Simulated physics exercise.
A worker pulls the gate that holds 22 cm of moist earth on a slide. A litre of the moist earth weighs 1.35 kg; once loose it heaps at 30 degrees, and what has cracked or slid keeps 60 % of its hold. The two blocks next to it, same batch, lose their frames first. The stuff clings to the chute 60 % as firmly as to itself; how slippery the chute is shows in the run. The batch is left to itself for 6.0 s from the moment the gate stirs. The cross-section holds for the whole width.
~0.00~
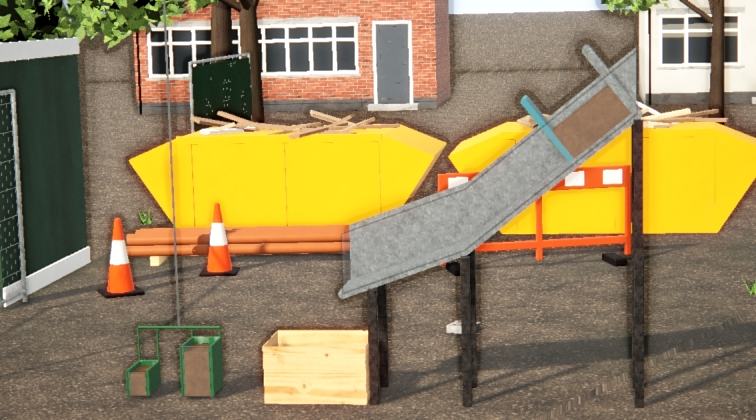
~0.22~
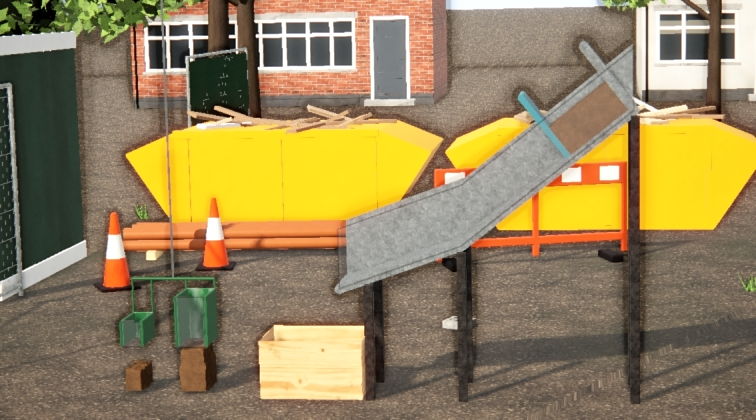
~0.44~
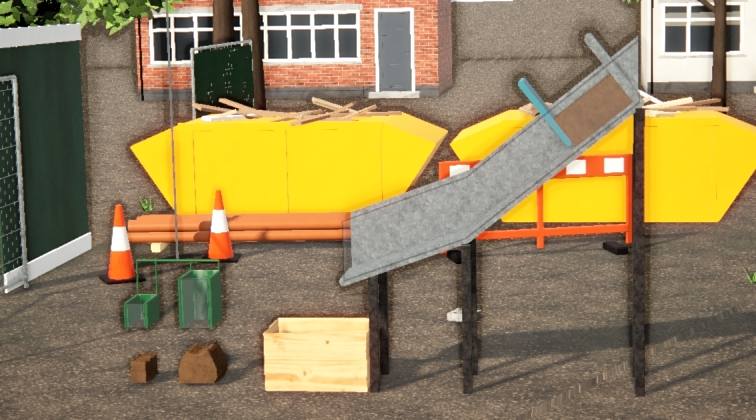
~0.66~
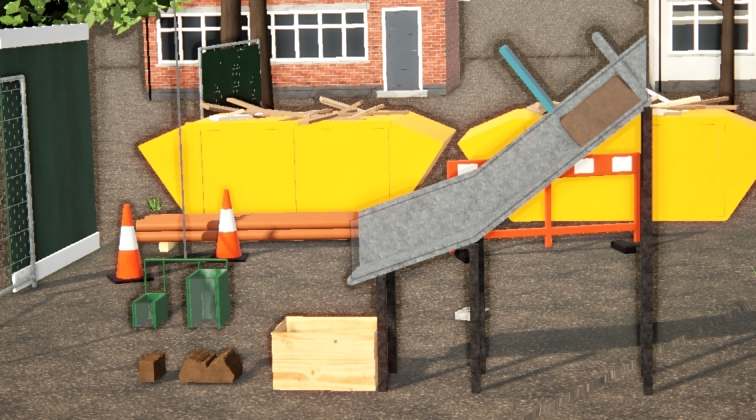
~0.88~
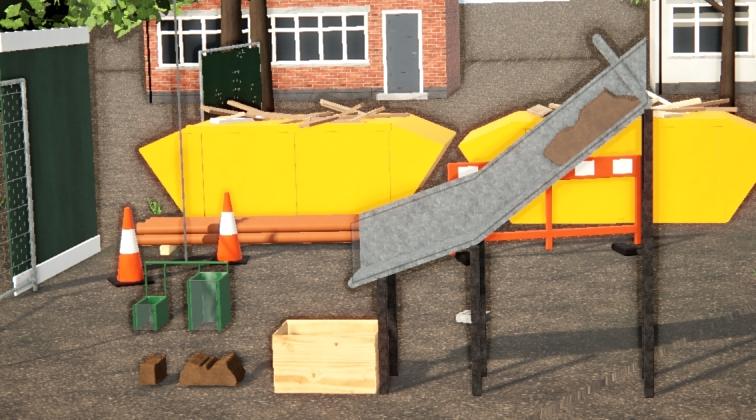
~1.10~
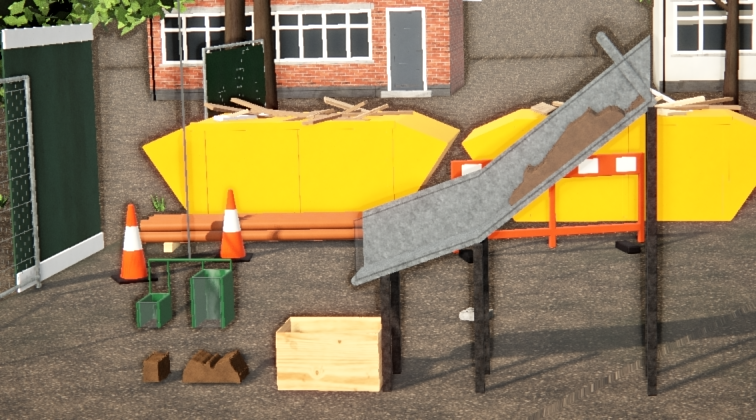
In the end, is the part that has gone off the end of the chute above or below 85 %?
The part that has gone off the end of the chute is below 85 %.
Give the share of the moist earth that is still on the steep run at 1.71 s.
Near 25 %.
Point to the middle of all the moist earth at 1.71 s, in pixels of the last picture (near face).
Near (452, 230).
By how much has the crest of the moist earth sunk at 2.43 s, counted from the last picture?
About 0.0 cm.
After 1.71 s, 27 % is on the steep run, 73 % on the flatter one and 0 % past the end.
After 2.43 s, 3 % is on the steep run, 64 % on the flatter one and 33 % past the end.
After 3.16 s, 3 % is on the steep run, 36 % on the flatter one and 61 % past the end.
After 3.88 s, 3 % is on the steep run, 36 % on the flatter one and 61 % past the end.
After 6.37 s, at the end, 3 % is on the steep run, 36 % on the flatter one and 61 % past the end.
